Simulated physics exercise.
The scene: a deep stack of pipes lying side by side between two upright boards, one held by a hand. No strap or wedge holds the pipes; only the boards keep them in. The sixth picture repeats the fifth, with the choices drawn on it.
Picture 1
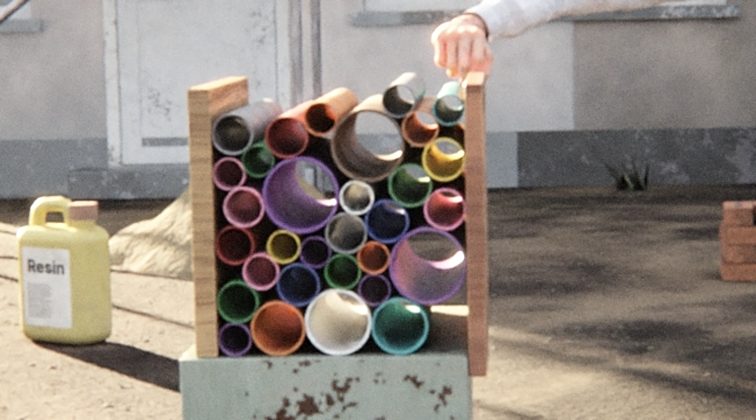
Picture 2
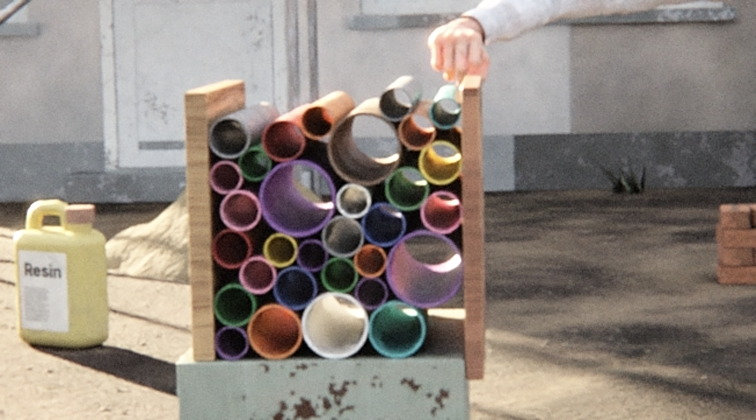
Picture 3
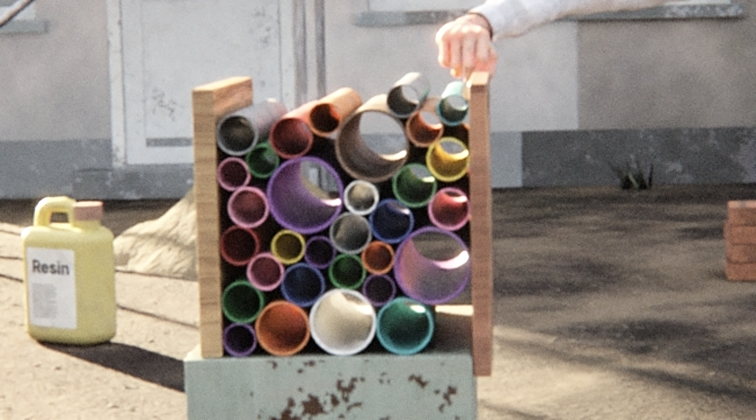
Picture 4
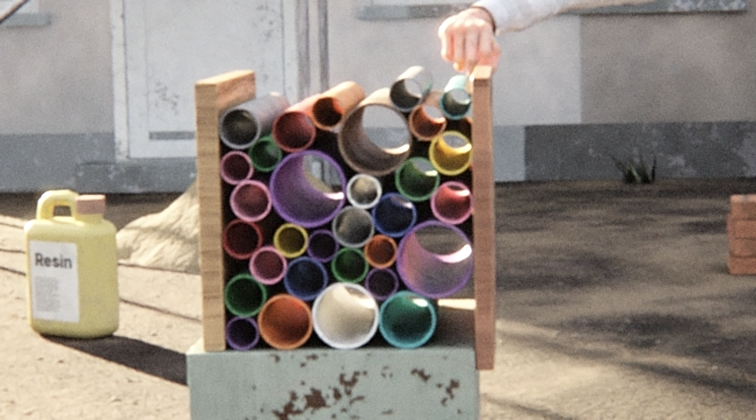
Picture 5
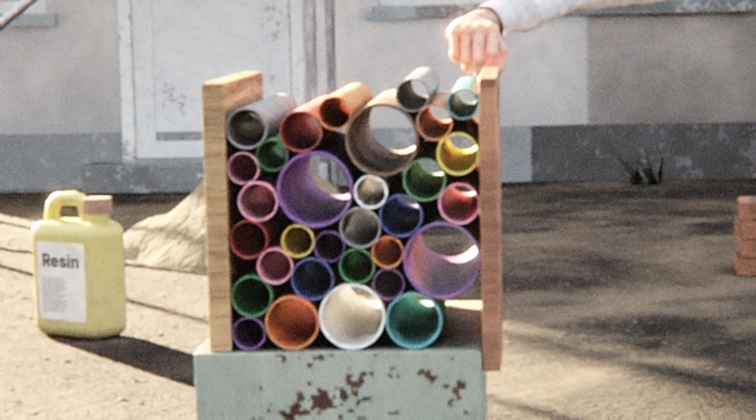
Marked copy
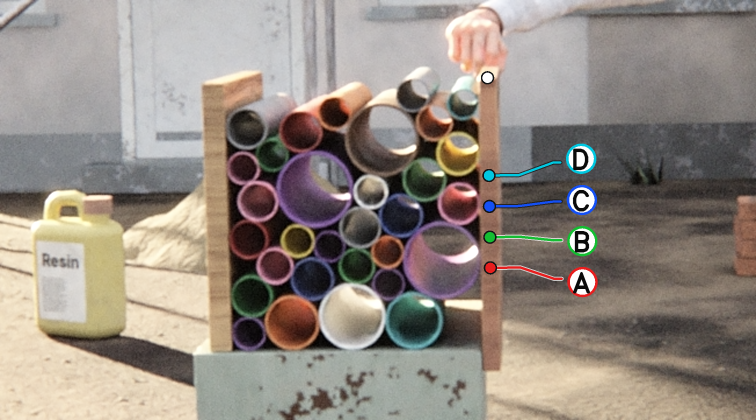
A deep stack of many-coloured pipes, seen end-on from the front at close range, sits between two upright wooden boards on a chipped pale green block outside a grey building. A yellow resin jug stands at left, a reddish brick stack is at the right edge, and a hand rests atop the right board. The pipes, boards and hand keep their arrangement while the camera wavers slightly.
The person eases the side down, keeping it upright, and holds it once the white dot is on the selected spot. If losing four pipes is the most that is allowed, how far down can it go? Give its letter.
Lower it to C and no more.
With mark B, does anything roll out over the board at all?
Yes, at B.
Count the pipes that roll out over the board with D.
At D the number is one.
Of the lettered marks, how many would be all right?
The number is two.
On the marked copy, A at (491, 268); B at (490, 237); C at (490, 207); D at (489, 175); the white dot at (488, 78).
With C. Early on, top of the board (479, 139).
Further on, top of the board (480, 205).
At the end, top of the board (480, 206), four out over the board.
As for the rest, A more than four out over the board; B more than four out over the board; D one out over the board.
